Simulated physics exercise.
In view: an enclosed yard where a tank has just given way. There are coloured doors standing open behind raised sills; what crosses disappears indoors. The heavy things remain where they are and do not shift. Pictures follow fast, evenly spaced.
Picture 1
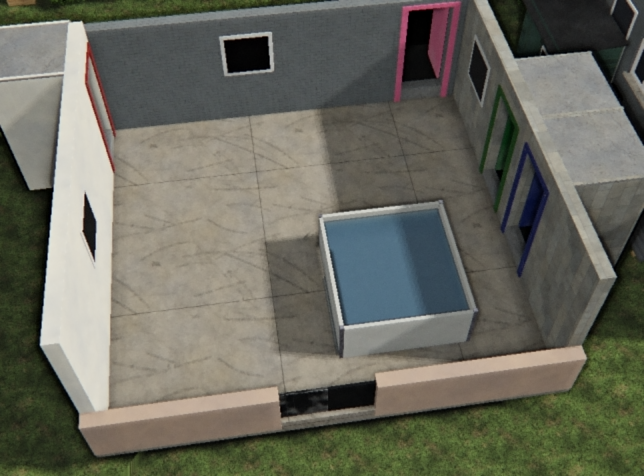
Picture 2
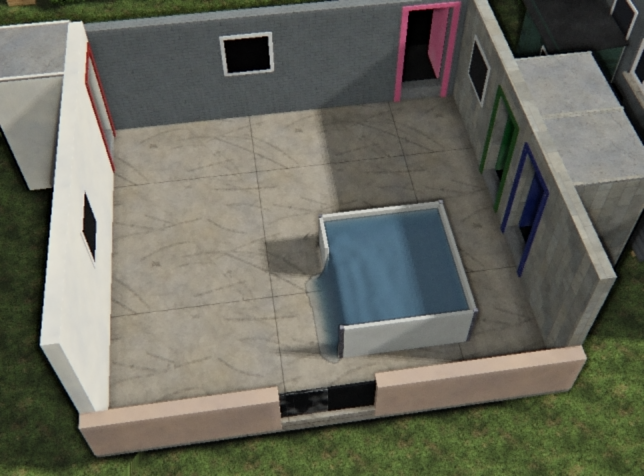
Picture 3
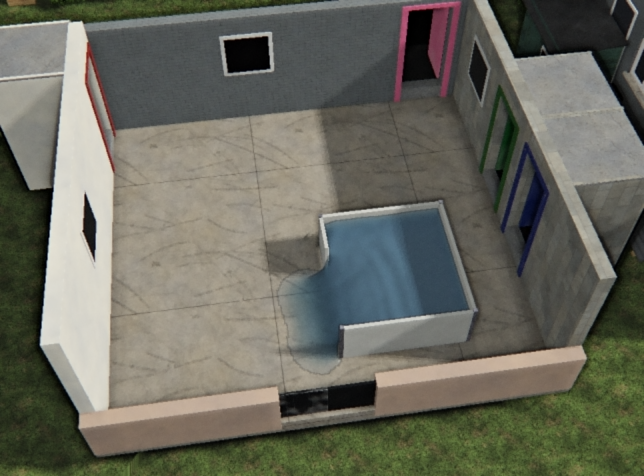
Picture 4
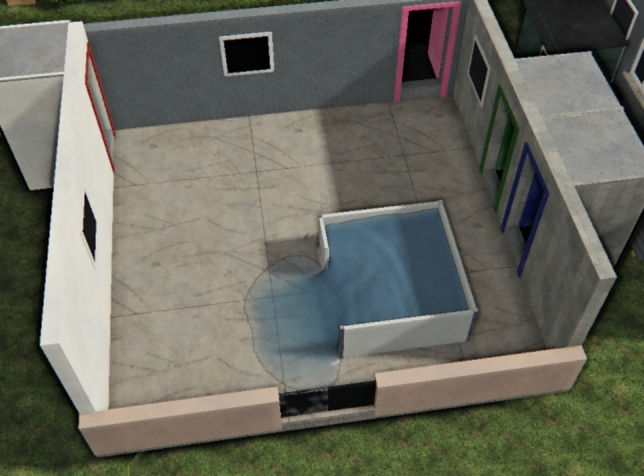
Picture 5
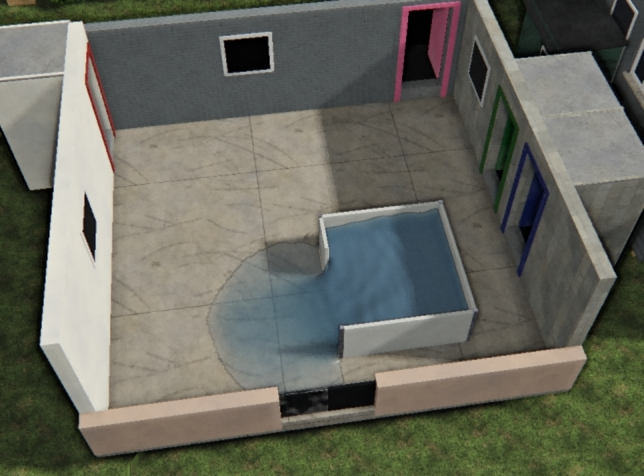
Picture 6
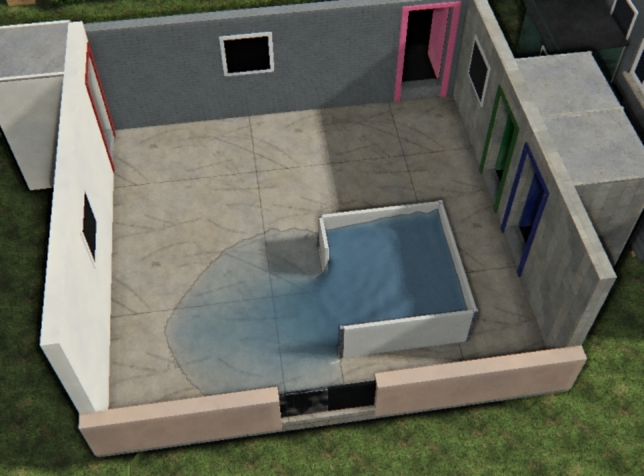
The clip shows a walled yard with coloured doorways and a white-sided tank of still blue water; the tank's left side opens, and water pours out, spreading leftward across the stone floor in a widening rounded sheet.
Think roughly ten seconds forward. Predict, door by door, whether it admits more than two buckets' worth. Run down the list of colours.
My prediction: The pink door sees no more than two buckets come in, the green door sees no more than two buckets come in, the red door sees no more than two buckets come in, the blue door sees no more than two buckets come in.
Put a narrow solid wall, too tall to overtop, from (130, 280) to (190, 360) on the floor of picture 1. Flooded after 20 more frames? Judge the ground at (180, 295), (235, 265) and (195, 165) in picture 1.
Log, spots one to three: Swamped; swamped; swamped.
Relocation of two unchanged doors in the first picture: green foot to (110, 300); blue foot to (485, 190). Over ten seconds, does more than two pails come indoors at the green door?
Green exceeds the mark.
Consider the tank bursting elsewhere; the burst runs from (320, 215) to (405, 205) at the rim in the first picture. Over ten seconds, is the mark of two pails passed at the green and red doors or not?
Green door: Below the limit; red door: Above the limit.
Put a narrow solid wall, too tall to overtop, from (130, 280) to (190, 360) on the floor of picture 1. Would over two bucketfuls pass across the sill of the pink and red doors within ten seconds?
Then it goes like this: Pink falls below the limit, red falls below the limit.
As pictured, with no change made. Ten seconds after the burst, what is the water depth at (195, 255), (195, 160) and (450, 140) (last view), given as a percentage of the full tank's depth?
Respectively near 8, 12 and 14 per cent.
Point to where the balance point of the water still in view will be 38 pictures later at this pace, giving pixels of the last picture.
The water centres close to (245, 254).
A moment on, water covers 30 % of the floor; the pink door not reached, the green door not reached, the red door not reached, the blue door not reached.
Next, water covers 30 % of the floor; the pink door not reached, the green door not reached, the red door not reached, the blue door not reached.
Then, water covers 45 % of the floor; the pink door not reached, the green door not reached, the red door wet at the sill, nothing in, the blue door not reached.
Later, water covers 75 % of the floor; the pink door wet at the sill, nothing in, the green door not reached, the red door wet at the sill, nothing in, the blue door not reached.
In the end, water covers 100 % of the floor; the pink door wet at the sill, nothing in, the green door wet at the sill, nothing in, the red door wet at the sill, nothing in, the blue door wet at the sill, nothing in.
